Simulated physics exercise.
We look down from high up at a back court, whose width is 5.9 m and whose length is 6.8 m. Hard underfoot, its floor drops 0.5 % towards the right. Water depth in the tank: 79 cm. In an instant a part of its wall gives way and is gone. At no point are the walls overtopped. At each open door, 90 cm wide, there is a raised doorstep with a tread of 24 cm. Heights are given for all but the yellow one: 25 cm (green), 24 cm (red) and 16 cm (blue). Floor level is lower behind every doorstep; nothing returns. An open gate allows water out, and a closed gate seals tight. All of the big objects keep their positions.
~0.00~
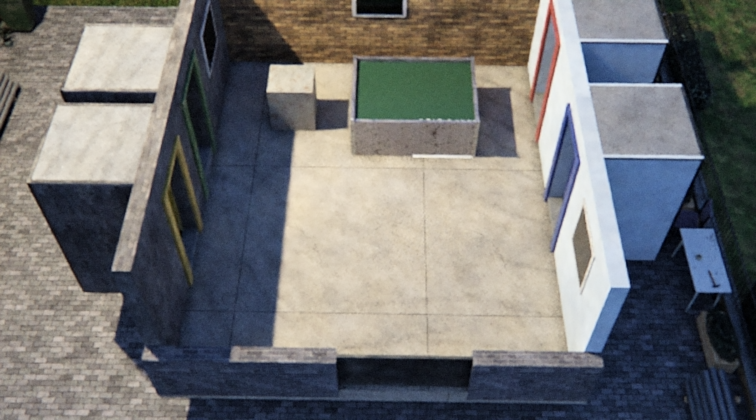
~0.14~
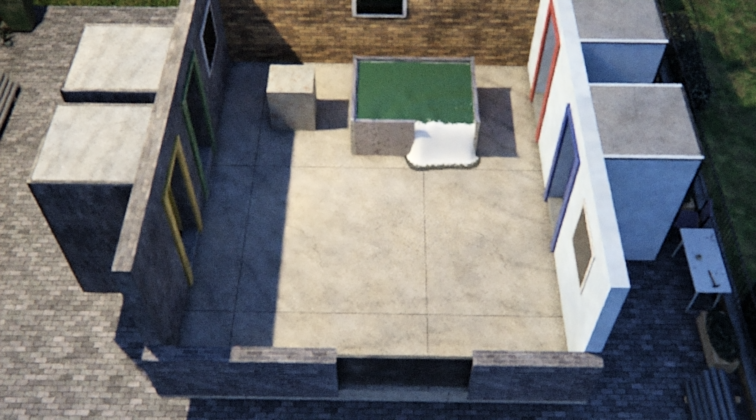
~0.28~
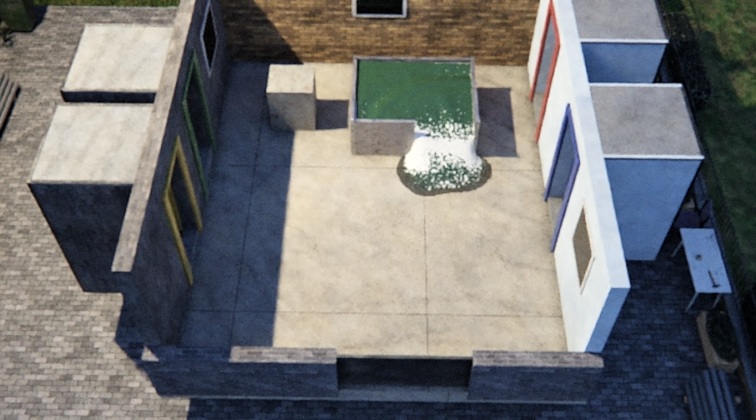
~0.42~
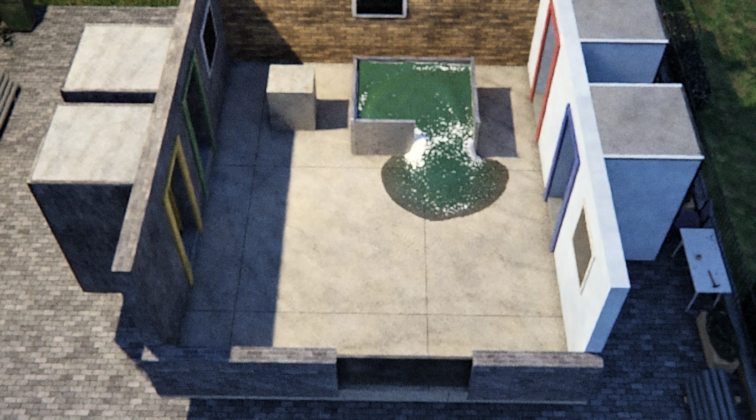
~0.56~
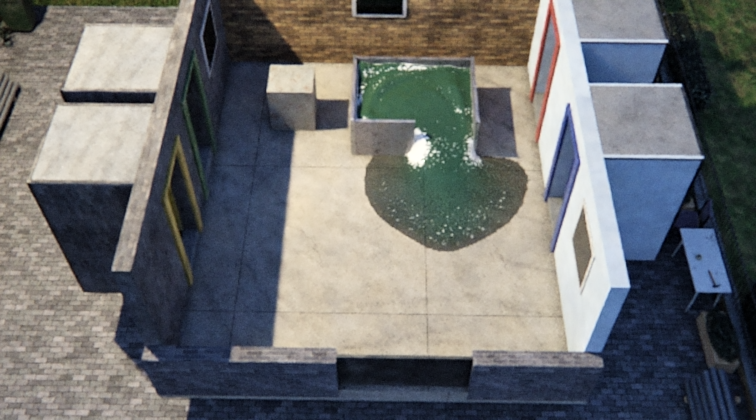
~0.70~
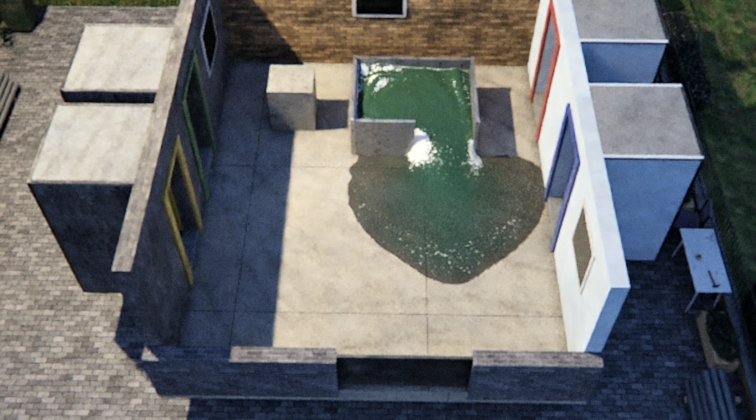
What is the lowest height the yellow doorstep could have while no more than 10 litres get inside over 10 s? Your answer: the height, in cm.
11.5 cm.
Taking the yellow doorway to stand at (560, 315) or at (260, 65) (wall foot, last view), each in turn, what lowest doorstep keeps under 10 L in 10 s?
23 and 13.0 cm.
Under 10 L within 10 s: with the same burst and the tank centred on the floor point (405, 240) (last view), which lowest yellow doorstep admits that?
At least some 8.0 centimetres tall.
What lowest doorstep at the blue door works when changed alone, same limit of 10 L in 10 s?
The blue one would have to be about 18 cm high.
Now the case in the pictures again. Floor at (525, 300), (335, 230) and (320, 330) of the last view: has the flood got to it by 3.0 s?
In order: Soaked, soaked, soaked.
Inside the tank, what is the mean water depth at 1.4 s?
Near 48 cm, averaged.
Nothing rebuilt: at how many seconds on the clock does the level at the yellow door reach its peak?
It peaks around 5.5 s.
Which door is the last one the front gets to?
Green, last of all.
After 1.4 s water covers 40 % of the floor, deepest (41 cm) near (444, 158); it has not reached the yellow door.
After 3.0 s water covers 50 % of the floor, deepest (35 cm) near (545, 325); it has not reached the yellow door.
After 10.0 s water covers 95 % of the floor, deepest (12 cm) near (226, 91); 7 cm at the yellow door, 8 litres in over its 12 cm doorstep.
At the yellow door as built, the water arrived by 3.9 s and peaked near 16 cm at 5.6 s.
With a doorstep of 10.5 cm, 16 litres would have come in within the 10 s; with 14 cm, 3 litres. So under 10 litres takes about 11.5 cm.
